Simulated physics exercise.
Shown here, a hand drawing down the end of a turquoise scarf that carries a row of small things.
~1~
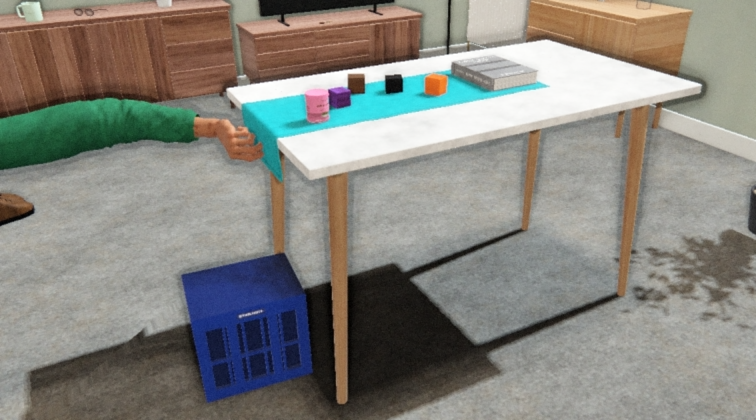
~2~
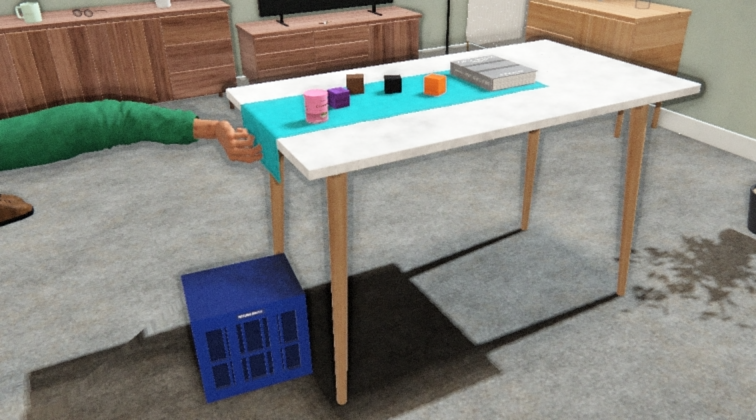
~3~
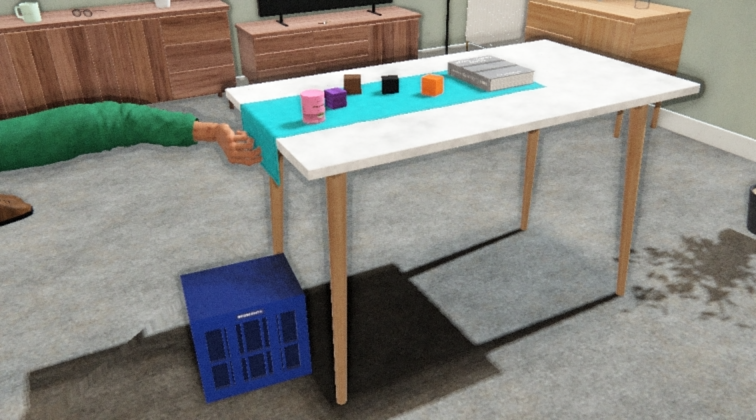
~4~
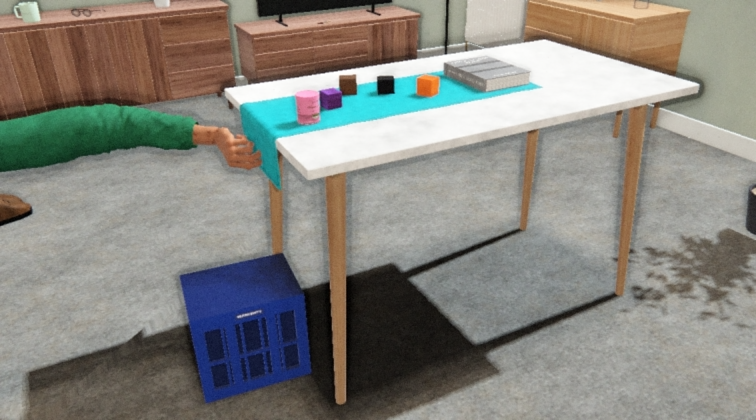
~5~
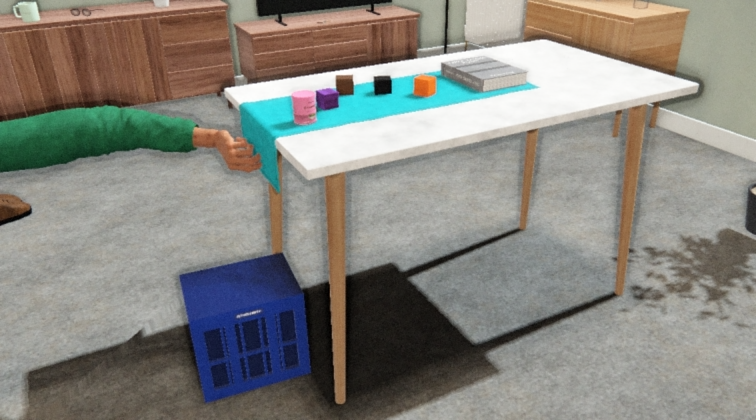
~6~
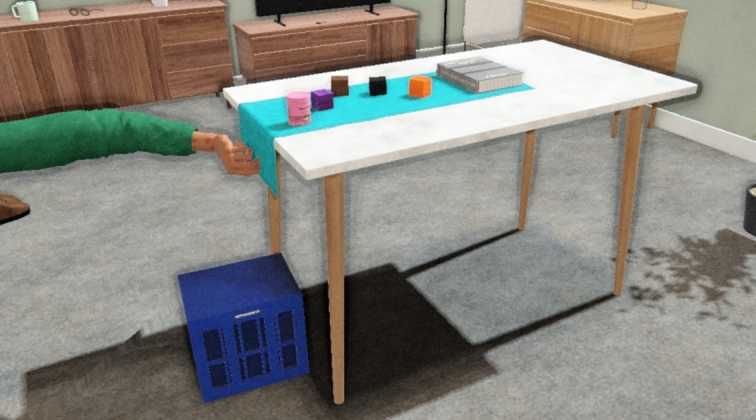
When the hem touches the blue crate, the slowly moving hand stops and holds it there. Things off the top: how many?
I expect three of them not to stay on top.
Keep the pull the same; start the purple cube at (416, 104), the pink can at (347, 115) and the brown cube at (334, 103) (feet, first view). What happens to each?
The purple cube keeps its place on top, the pink can tumbles off, the brown cube goes over.
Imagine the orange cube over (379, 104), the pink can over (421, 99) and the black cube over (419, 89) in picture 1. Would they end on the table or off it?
Orange cube: Goes. Pink can: Stays. Black cube: Stays.
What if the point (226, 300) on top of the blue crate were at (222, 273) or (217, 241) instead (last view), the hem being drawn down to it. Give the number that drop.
Totals 2, 1.
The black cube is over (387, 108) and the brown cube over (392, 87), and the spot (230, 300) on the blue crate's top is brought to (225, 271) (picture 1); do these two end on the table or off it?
Well, the black cube is safe, and the brown cube is safe.
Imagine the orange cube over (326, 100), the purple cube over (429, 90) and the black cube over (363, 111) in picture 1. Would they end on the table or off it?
The orange cube goes over, the purple cube stays on, the black cube tumbles off.
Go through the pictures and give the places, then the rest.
In the first frame, hem (282, 182); pink can (316, 92); purple cube (339, 89); brown cube (356, 75); black cube (394, 76); orange cube (436, 76); top of the crate (230, 300).
In the second frame, hem (281, 183); pink can (315, 92).
In the third frame, hem (280, 186); purple cube (335, 90).
In the fourth frame, hem (281, 190); brown cube (348, 77); top of the crate (228, 300).
In the fifth frame, hem (280, 193); black cube (383, 77).
In the sixth frame, hem (278, 198); pink can (298, 95); purple cube (322, 92); brown cube (339, 77); black cube (378, 78); orange cube (420, 78).
Early on, hem near (263, 205); all still up.
Midway, hem near (266, 247); pink can and purple cube gone.
Near the end, hem on the crate; pink can, purple cube and brown cube gone.
Finally, hem on the crate; pink can, purple cube and brown cube gone. The table loses three.
